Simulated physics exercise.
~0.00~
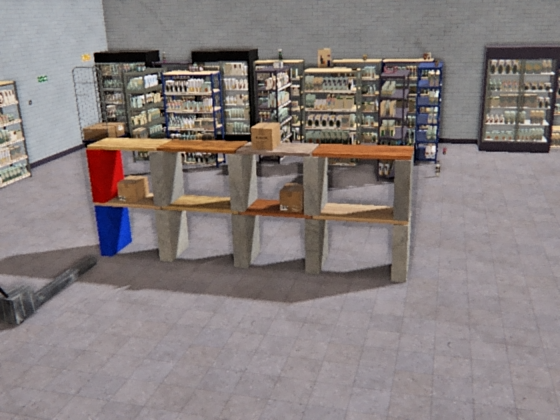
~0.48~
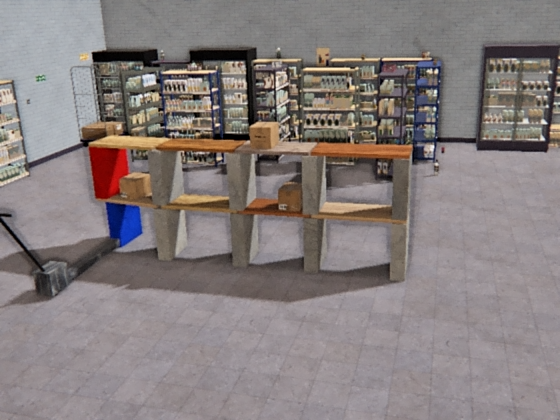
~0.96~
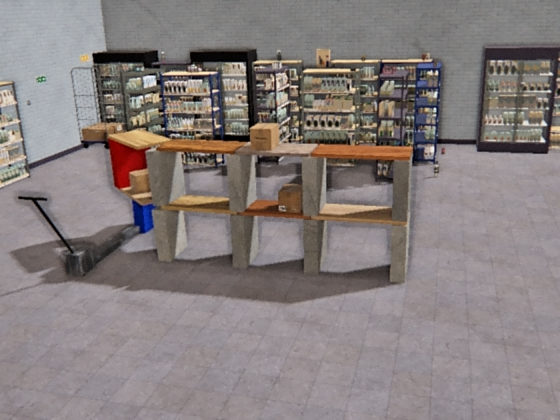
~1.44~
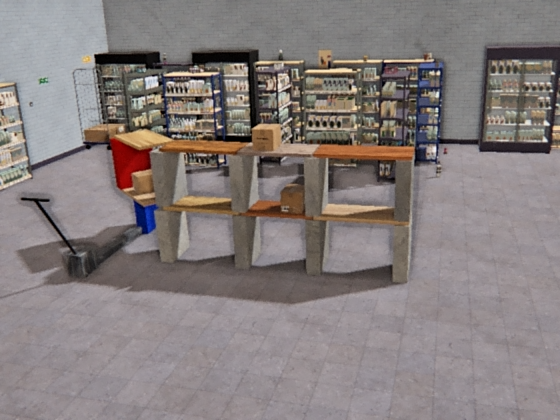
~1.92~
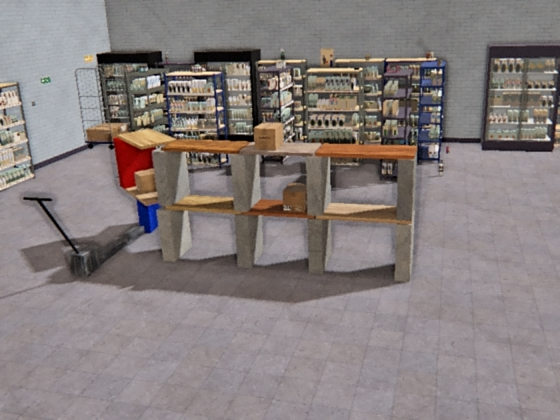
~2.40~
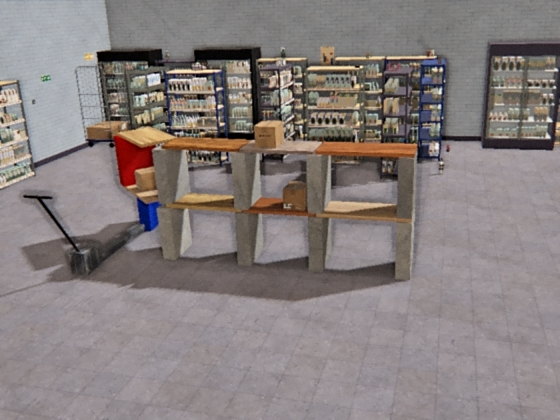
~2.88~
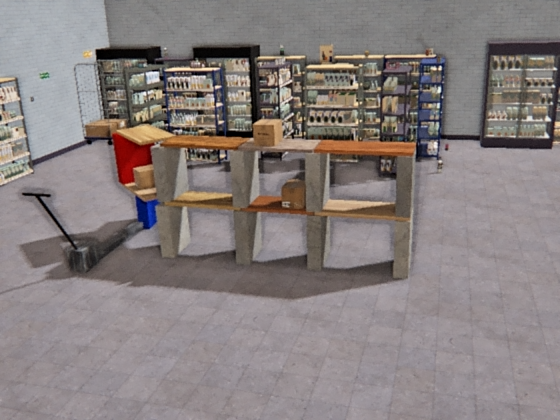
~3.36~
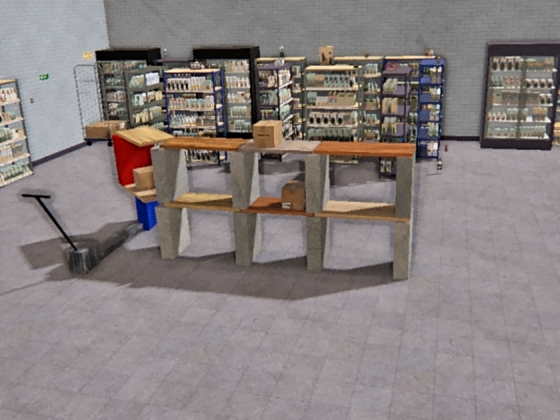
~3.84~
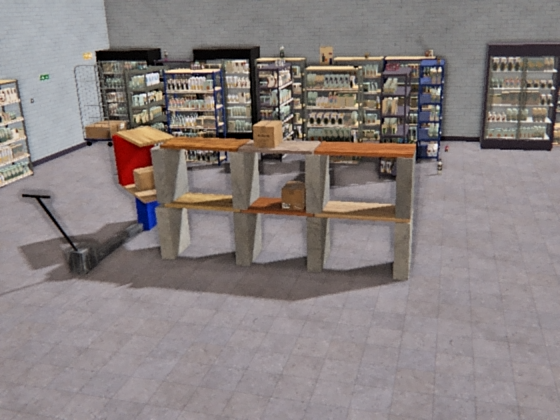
A two-tier shelf stands firm after a floor jack shoves its left end inward.
